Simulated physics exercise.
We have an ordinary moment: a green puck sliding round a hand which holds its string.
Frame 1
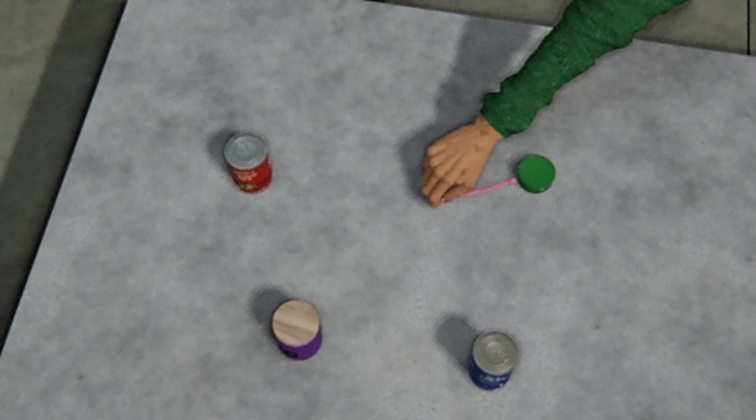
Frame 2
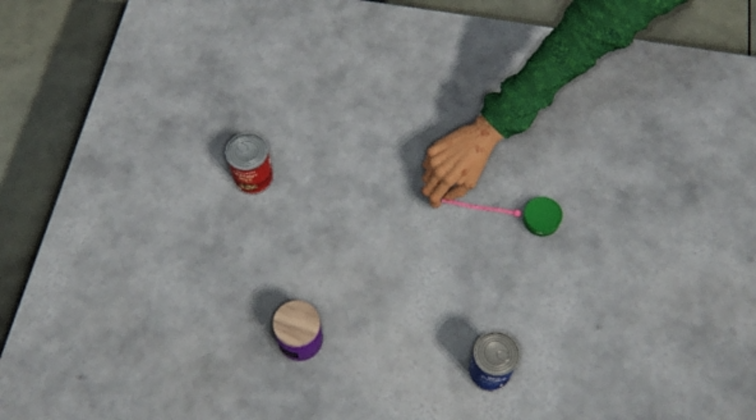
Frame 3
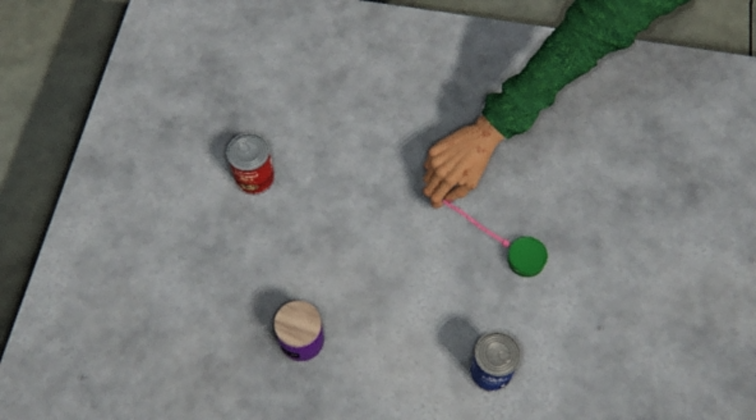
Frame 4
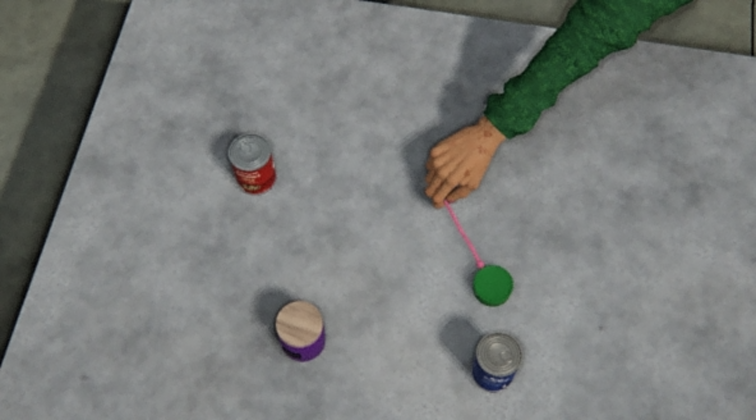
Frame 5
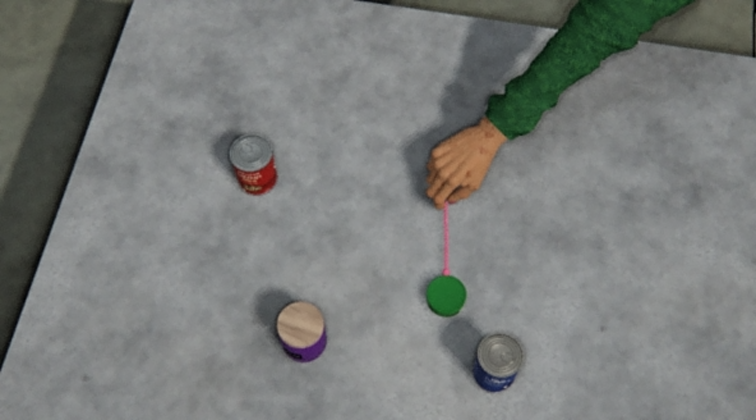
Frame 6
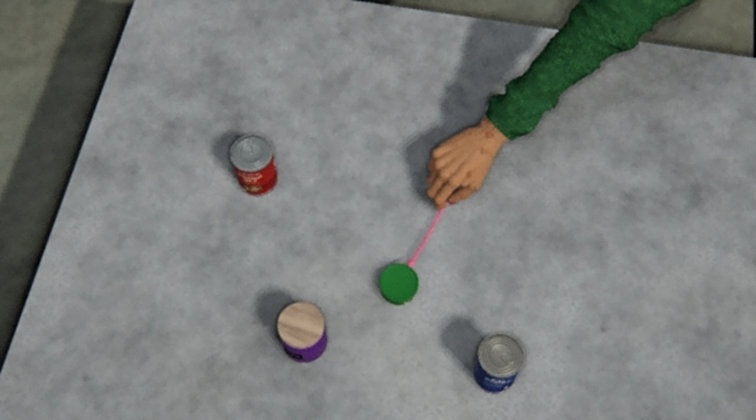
We see a hand in a green sleeve holding a pink string while a green puck on its end swings clockwise, from the right of the hand round to below it and slightly left, among two tins and a jar.
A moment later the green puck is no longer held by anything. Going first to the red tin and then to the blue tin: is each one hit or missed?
First to last, the red tin is hit, the blue tin is missed.
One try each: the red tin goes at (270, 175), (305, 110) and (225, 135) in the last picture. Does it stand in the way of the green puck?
Collision, clear, collision.
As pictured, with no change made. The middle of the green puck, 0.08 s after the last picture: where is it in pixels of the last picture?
Near (325, 231).
Then, 0.08 s later than the last view, puck near (325, 231).
Then, 0.20 s later than the last view, puck near (267, 191); red tin pushed aside.
Finally, puck near (263, 191); red tin pushed aside. The red tin is struck and the blue tin remains clear.
